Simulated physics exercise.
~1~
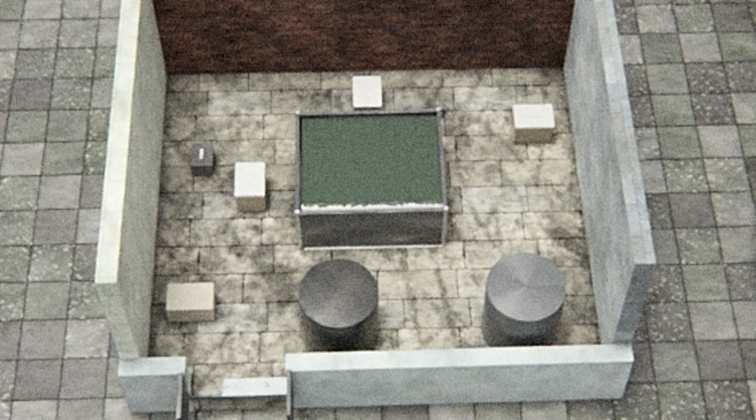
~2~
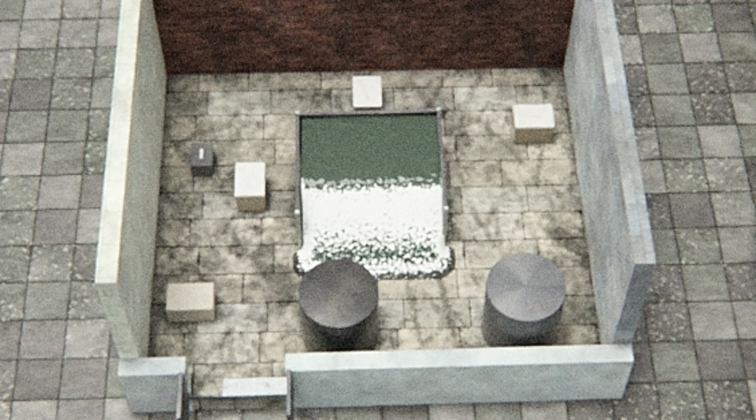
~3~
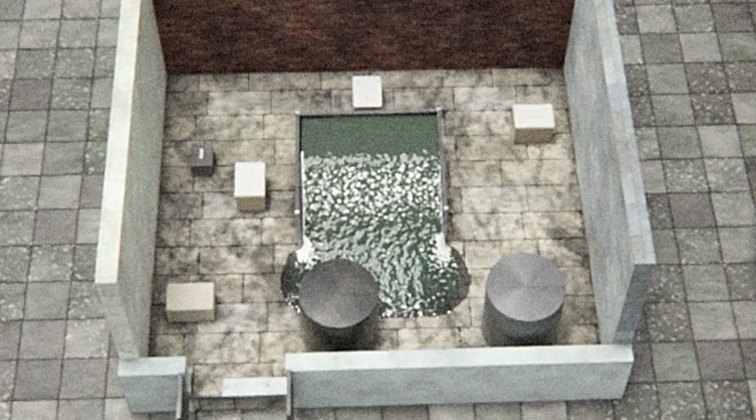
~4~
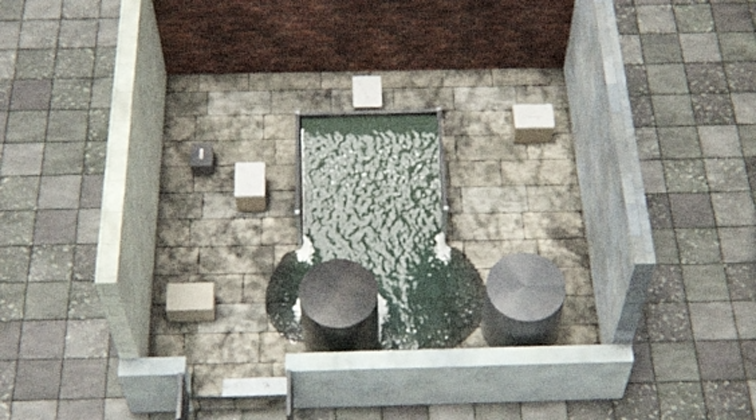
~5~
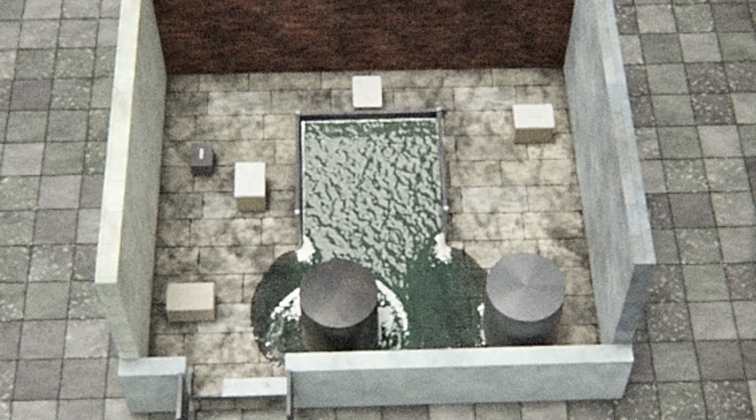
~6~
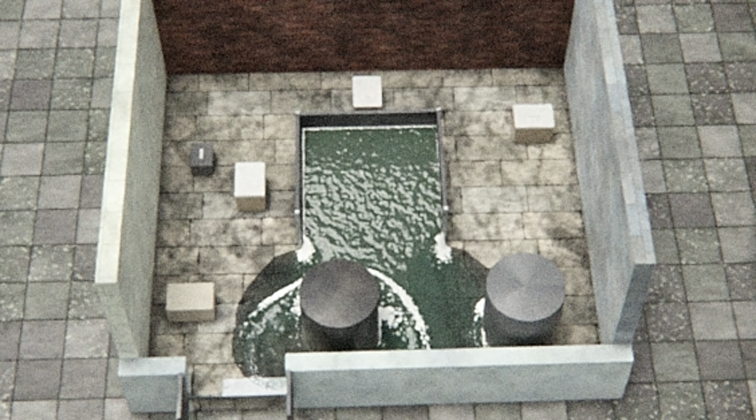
A walled yard's central tank opens at the front, and green water spreads around two cylinders.
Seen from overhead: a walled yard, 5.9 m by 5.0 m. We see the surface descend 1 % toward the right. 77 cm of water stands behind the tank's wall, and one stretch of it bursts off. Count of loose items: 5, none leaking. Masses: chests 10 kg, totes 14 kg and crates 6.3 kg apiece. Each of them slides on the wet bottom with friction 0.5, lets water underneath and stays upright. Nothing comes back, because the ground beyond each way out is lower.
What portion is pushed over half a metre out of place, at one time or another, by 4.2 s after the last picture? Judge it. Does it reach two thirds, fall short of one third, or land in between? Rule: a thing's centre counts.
The proportion hits a third but misses two thirds.
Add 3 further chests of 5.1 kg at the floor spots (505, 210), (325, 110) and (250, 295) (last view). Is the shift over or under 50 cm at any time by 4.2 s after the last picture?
Outcome: Breaks the threshold first, stays within next, breaks the threshold last.
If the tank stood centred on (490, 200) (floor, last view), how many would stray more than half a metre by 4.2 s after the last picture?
The count would be 2.
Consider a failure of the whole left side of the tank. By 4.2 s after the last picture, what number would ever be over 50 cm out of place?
Then 5.
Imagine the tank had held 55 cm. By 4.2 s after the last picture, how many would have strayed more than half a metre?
With that change, 2 of them.
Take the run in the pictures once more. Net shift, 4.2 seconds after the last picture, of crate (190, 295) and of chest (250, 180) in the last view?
Object 1: 200 cm. Object 2: 40 cm.
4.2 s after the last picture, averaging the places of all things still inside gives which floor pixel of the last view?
Centred roughly on (295, 145).
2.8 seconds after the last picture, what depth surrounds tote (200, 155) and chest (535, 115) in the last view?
Depth approx. 4 cm / 4 cm.
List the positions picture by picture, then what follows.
The first picture shows a chest at (534, 116), on the bottom; a chest at (367, 91) rests on the ground; 2.9 m2 under water; 0 of 5 have shifted.
The second picture shows a chest at (534, 116) rests on the ground; a chest at (367, 91) rests on the ground; water covers 4.1 m2; 0 of 5 have shifted.
The third picture shows a chest at (534, 116) rests on the ground; a chest at (367, 91), on the bottom; water covers 5.4 m2; 0 of 5 have shifted.
The fourth picture shows a chest at (534, 116), on the bottom; a chest at (367, 91), on the bottom; water covers 6.5 m2; 0 of 5 have shifted.
The fifth picture shows a chest at (534, 116), on the bottom; a chest at (367, 91) rests on the ground; water covers 7.6 m2; 0 of 5 have shifted.
The sixth picture shows a chest at (534, 116), on the bottom; a chest at (367, 91), on the bottom; water covers 8.3 m2; 0 of 5 have shifted.
Then, 0.4 s after the last picture 0 of 5 are over 50 cm from their spots; 0 afloat.
Then, 1.5 s after the last picture 0 of 5 are over 50 cm from their spots; 1 afloat.
Then, 2.8 s after the last picture 1 of 5 are over 50 cm from their spots; 1 afloat.
Then, 4.2 s after the last picture 2 of 5 are over 50 cm from their spots, and 2 have been at some point; 2 afloat.
